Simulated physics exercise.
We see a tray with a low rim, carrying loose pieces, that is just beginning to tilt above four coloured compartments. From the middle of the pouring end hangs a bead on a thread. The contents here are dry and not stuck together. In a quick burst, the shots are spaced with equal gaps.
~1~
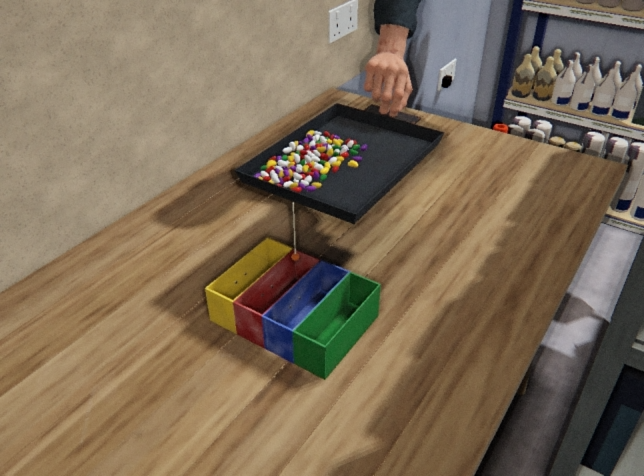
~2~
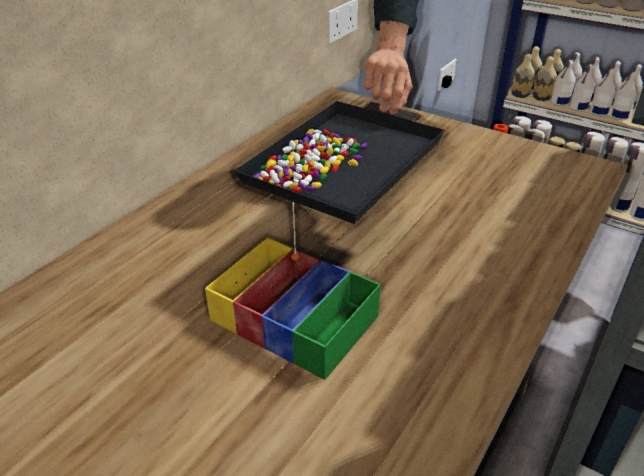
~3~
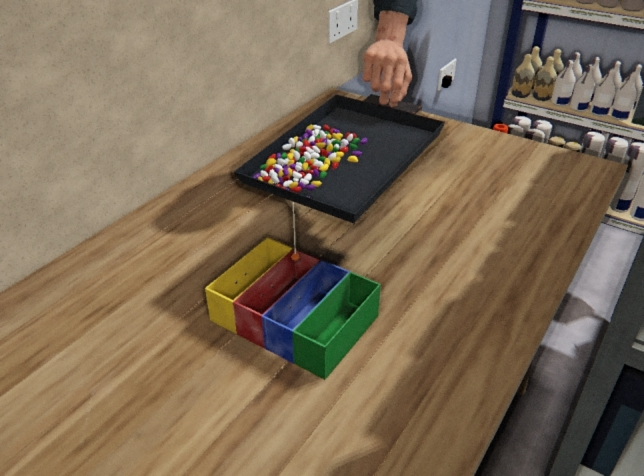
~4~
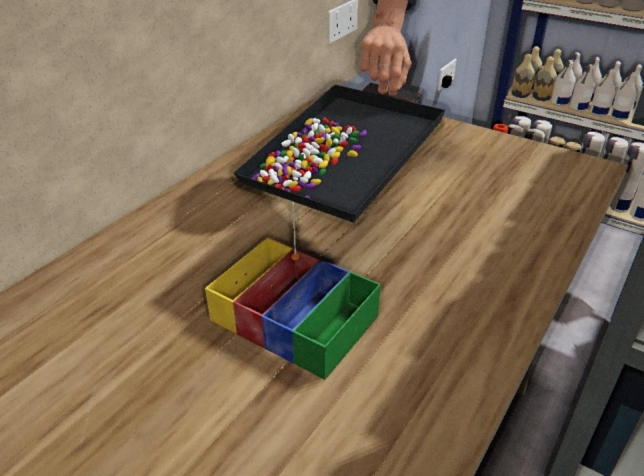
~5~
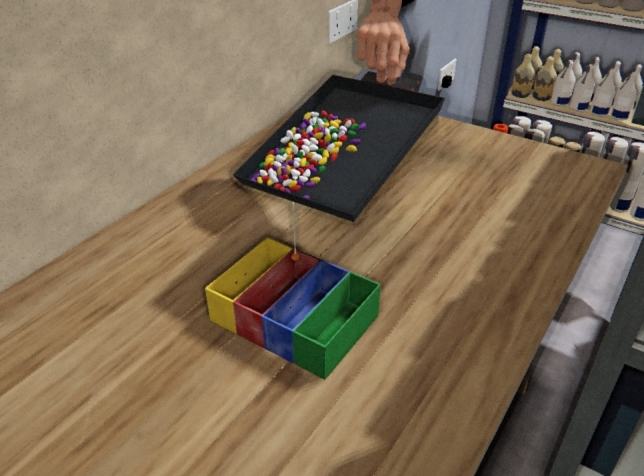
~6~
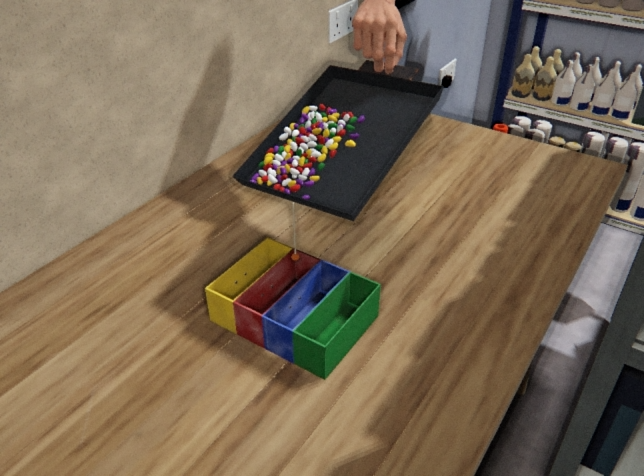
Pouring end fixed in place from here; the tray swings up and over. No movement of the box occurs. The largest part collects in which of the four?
In the yellow cell.
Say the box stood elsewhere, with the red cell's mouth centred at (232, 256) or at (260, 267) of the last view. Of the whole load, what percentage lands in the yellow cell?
Around 0 % followed by around 40 %.
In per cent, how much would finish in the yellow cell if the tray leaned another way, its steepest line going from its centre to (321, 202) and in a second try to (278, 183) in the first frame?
About 10 %, then 40 %.
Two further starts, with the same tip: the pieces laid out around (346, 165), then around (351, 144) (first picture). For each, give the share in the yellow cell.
Some 30 and then some 30 per cent.
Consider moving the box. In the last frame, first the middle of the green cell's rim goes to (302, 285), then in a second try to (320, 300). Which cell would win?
One: The cell in red. Two: The yellow cell.
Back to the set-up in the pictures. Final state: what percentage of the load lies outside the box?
My guess is about 40 percent.
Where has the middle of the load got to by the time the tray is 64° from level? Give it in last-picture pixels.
I'd put the middle of the pieces at roughly (272, 157).
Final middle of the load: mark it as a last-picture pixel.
Last view, centre at rest - approx. (240, 304).
Shortly afterwards, tray tipped steeply; the whole lot on the tray.
Next, tray tipped past a quarter turn; near a quarter on the tray; near a quarter in the yellow cell; a little in the red cell; only a few in the blue cell; near half falling or outside the box.
Some moments later, tray tipped past a quarter turn; near a third in the yellow cell; near a quarter in the red cell; a little in the blue cell; near a third falling or outside the box.
In the end, tray tipped past a quarter turn; near a third in the yellow cell; near a quarter in the red cell; a little in the blue cell; none at all in the green cell; near a third outside the box.
